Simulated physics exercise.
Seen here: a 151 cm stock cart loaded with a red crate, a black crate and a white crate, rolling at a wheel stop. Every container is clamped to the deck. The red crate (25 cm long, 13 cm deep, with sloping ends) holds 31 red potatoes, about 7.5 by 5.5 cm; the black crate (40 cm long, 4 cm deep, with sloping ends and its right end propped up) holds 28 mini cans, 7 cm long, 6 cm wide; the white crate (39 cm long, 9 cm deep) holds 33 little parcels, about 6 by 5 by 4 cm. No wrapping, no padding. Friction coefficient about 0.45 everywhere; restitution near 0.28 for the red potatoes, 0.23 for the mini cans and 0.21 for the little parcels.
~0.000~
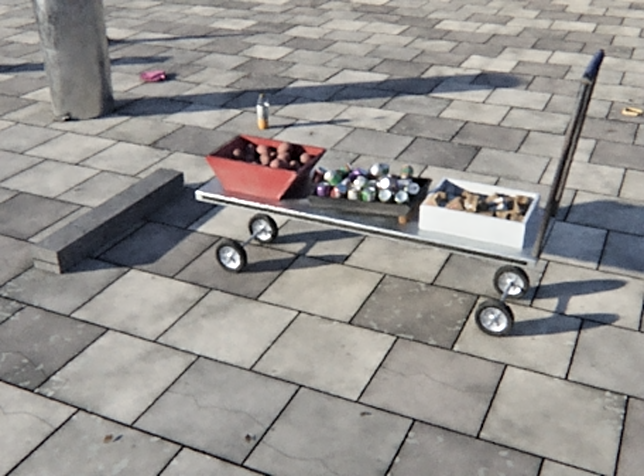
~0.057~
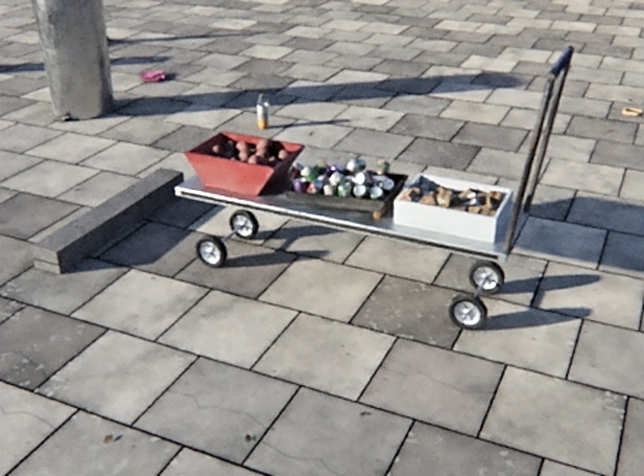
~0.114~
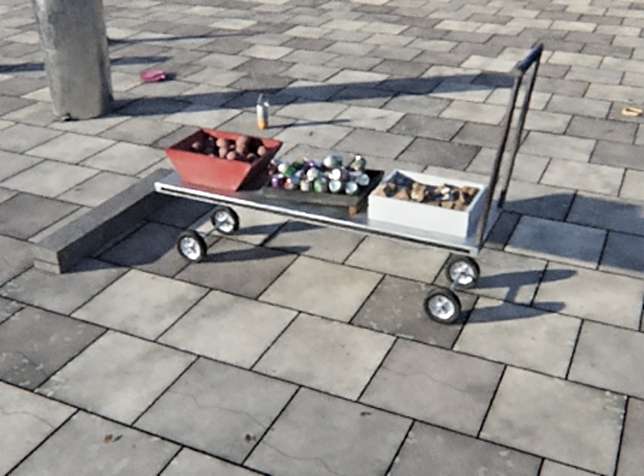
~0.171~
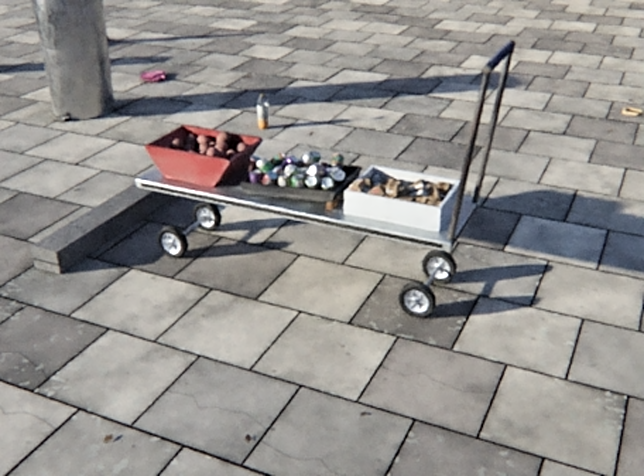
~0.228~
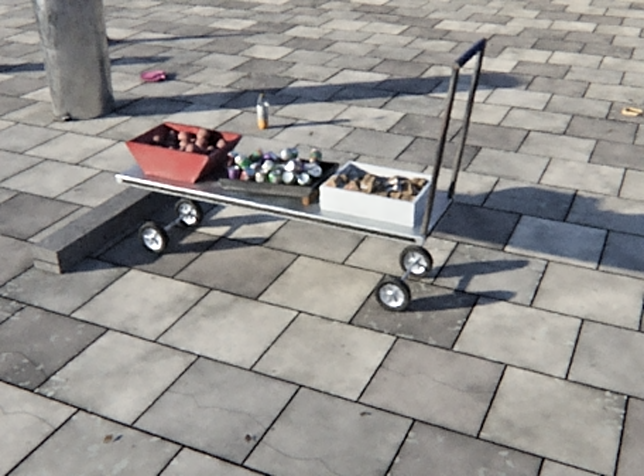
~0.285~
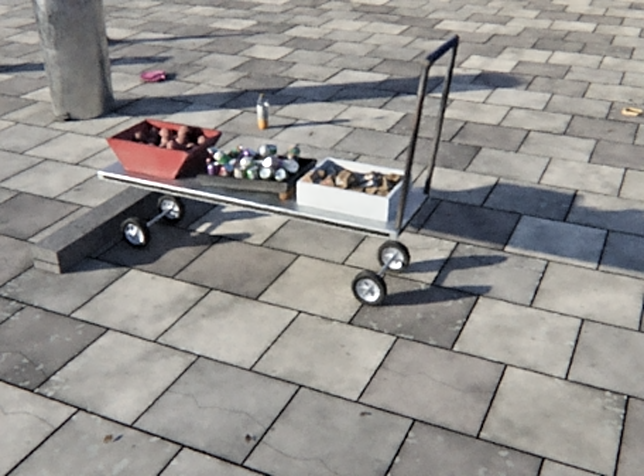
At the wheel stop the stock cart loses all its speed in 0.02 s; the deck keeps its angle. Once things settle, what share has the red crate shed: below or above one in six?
The red crate loses fewer than one in six of its red potatoes.
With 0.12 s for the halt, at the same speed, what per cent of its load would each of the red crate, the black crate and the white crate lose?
Then red crate 0, black crate 20, white crate 0 per cent.
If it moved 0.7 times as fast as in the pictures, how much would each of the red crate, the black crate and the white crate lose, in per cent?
In that case red crate 0, black crate 20, white crate 0 per cent.
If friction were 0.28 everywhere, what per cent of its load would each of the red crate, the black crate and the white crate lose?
In that case red crate 10, black crate 30, white crate 10 per cent.
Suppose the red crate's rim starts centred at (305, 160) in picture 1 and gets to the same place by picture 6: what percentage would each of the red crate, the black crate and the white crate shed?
Then red crate 10, black crate 50, white crate 10 per cent.
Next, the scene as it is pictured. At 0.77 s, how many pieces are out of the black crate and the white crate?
Out by then, roughly: Black crate 8, white crate 2.
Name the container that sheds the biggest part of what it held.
The black crate.
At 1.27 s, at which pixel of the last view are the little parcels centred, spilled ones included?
At about (320, 186).
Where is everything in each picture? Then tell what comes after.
In the first frame (each is followed by its nearest rim corner in this view), red crate, (296, 172); black crate, (408, 206); 64 cm short of the stop; none out.
Red crate, (273, 168); black crate, (382, 201); 53 cm short of the stop, in the second frame.
Red crate, (250, 164); black crate, (357, 196); 42 cm short of the stop, in the third frame.
Red crate, (228, 160); black crate, (333, 191); 31 cm short of the stop, in the fourth frame.
Red crate, (207, 156); black crate, (309, 187); 20 cm short of the stop, in the fifth frame.
Red crate, (186, 152); black crate, (286, 183); 9 cm short of the stop; none out, in the sixth frame.
After 0.32 s, contact.
After 0.42 s, red crate 31 in, 0 out, black crate 25 in, 3 out and white crate 33 in, 0 out.
After 0.54 s, red crate 31 in, 0 out, black crate 20 in, 8 out and white crate 32 in, 1 out.
After 0.77 s, red crate 31 in, 0 out, black crate 19 in, 9 out and white crate 31 in, 2 out.
Outcome (at 1.27 s), red crate 31 in, 0 out, black crate 18 in, 10 out and white crate 31 in, 2 out. Asked share, 0 of 31, 0 per cent.
